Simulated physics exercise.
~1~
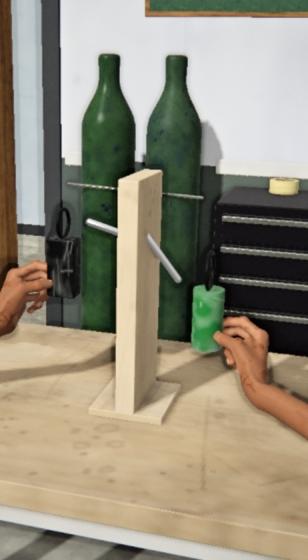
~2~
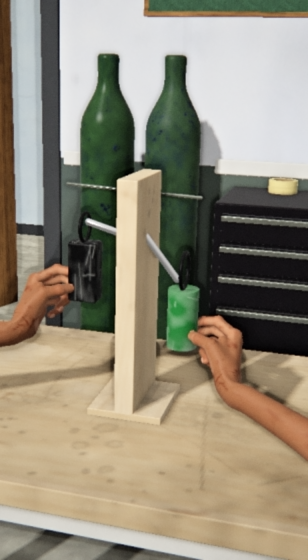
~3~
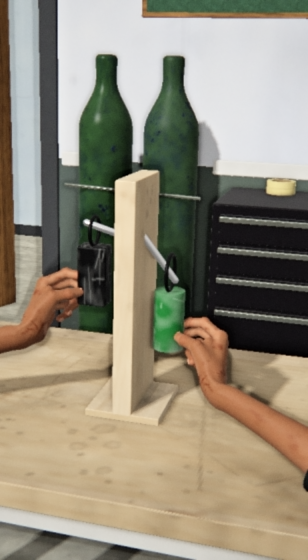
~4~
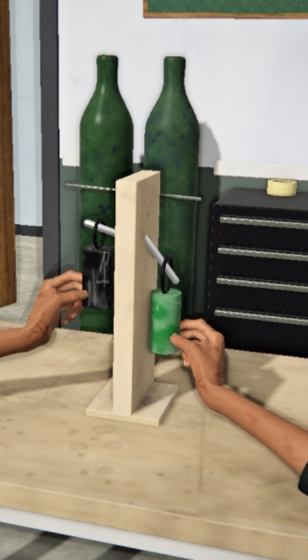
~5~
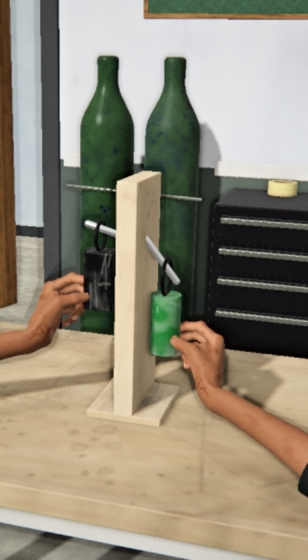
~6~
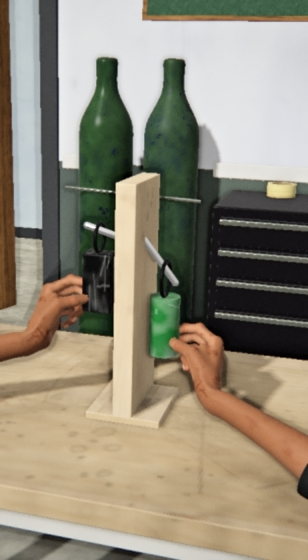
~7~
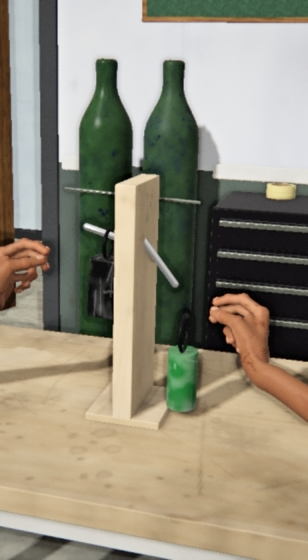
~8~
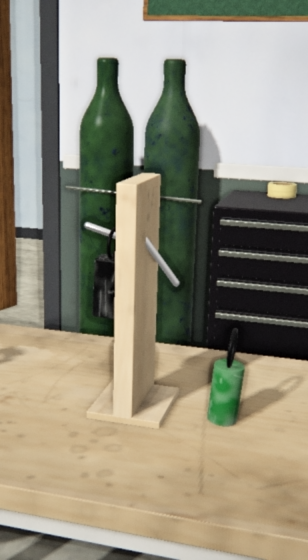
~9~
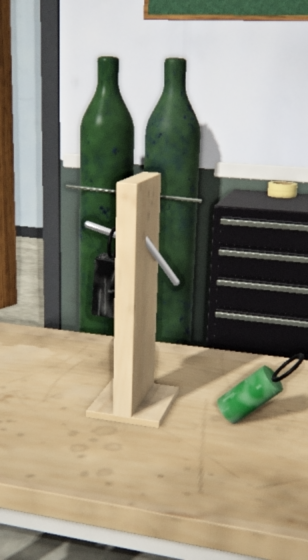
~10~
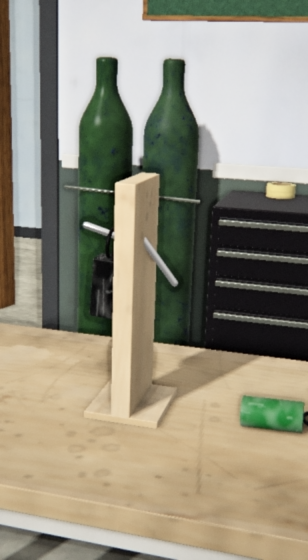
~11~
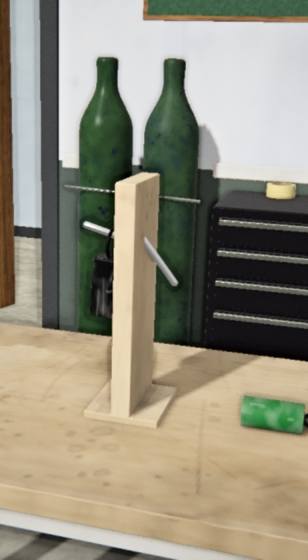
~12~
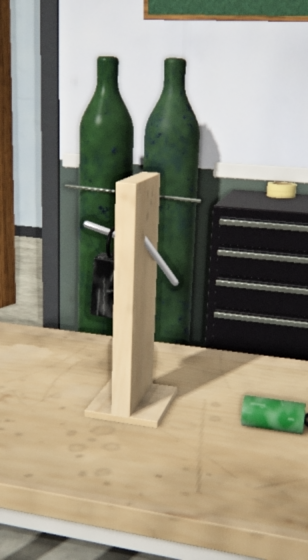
Two hands release a black pouch, which stays hooked, and a green lantern, which falls over.
